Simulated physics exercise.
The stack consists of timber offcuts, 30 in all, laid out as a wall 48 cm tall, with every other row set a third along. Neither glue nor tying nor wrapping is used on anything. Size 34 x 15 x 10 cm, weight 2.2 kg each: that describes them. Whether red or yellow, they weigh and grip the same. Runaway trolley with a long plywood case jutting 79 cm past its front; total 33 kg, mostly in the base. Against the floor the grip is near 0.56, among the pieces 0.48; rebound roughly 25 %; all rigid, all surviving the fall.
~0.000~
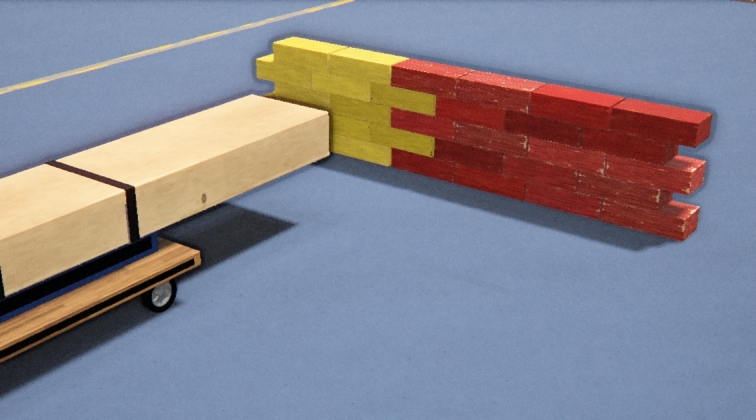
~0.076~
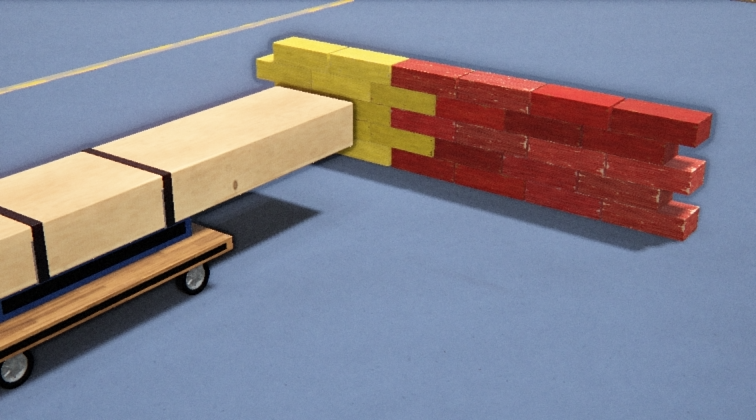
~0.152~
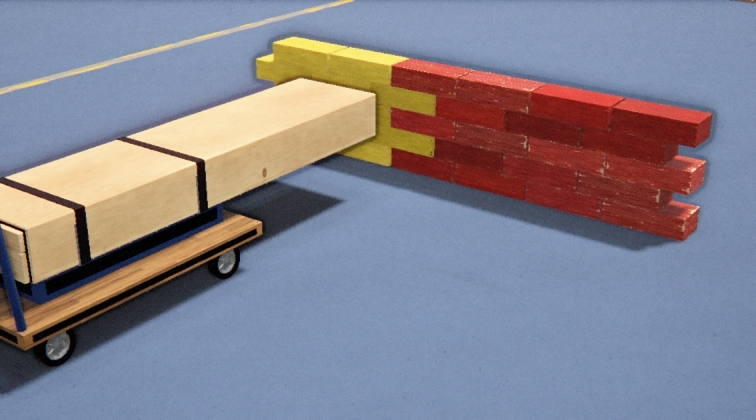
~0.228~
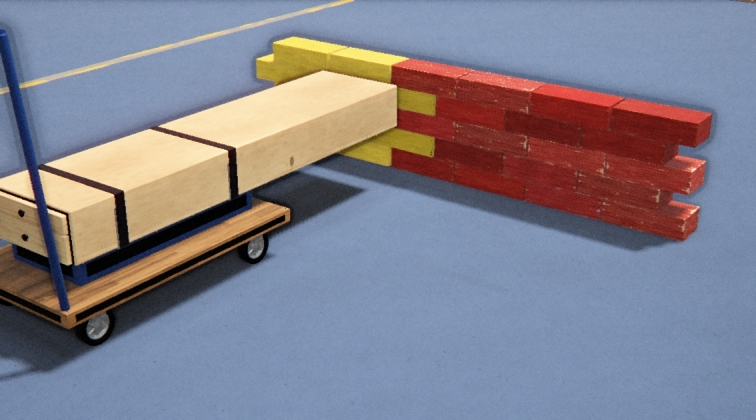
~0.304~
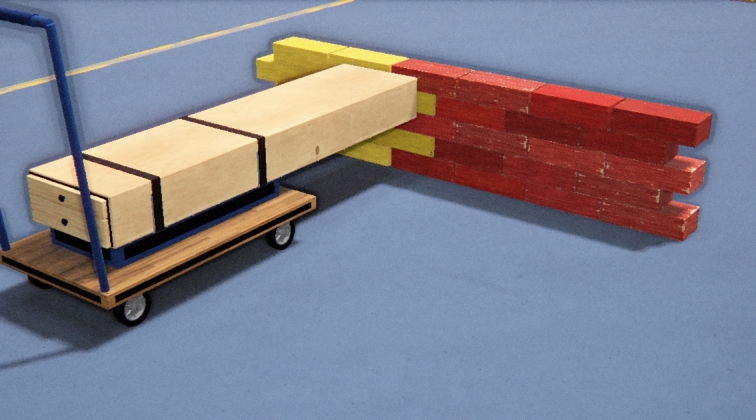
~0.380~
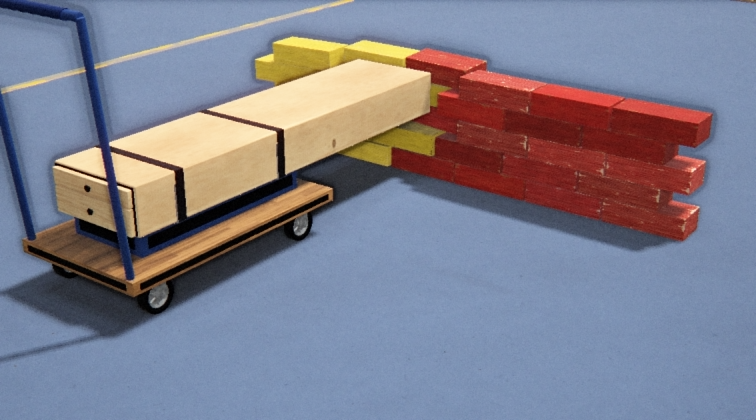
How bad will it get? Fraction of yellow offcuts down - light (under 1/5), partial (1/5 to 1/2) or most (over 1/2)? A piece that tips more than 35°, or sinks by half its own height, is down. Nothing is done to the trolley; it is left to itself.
Partial.
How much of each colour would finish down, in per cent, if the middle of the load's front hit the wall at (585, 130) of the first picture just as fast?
Red 40 %, yellow 0 %.
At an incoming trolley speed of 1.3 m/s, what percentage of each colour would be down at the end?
Result - red: 20%; yellow: 50%.
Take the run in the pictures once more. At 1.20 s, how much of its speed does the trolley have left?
Roughly 0.4 m/s.
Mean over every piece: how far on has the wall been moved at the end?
It comes out to something like 15 centimetres.
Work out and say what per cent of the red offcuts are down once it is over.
10 percent of the red ones.
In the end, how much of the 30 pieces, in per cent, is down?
About 25 per cent.
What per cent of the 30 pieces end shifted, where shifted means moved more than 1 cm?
The share is 55 per cent.
After 0.44 s, load 15 cm past the wall's line, still rolling; none of the 12 yellow offcuts down (0 of 30 in all colours); top yellow offcut 7° from how it stood.
After 0.56 s, load 29 cm past the wall's line, still rolling; 4 of the 12 yellow offcuts down (6 of 30 in all colours); top yellow offcut 26° from how it stood, 14 cm lower.
After 0.88 s, load 65 cm past the wall's line, still rolling; 4 of the 12 yellow offcuts down (6 of 30 in all colours); top yellow offcut upside down.
After 1.20 s, load 90 cm past the wall's line, still rolling; 4 of the 12 yellow offcuts down (6 of 30 in all colours); top yellow offcut 66° from how it stood, 34 cm lower.
In the end (2.3 s), load 93 cm past the wall's line, stopped; 5 of the 12 yellow offcuts down (7 of 30 in all colours); top yellow offcut on its side; top red offcut unmoved. That is 42 per cent. From the last view, middles, top yellow offcut near (501, 87), top red offcut near (661, 122).
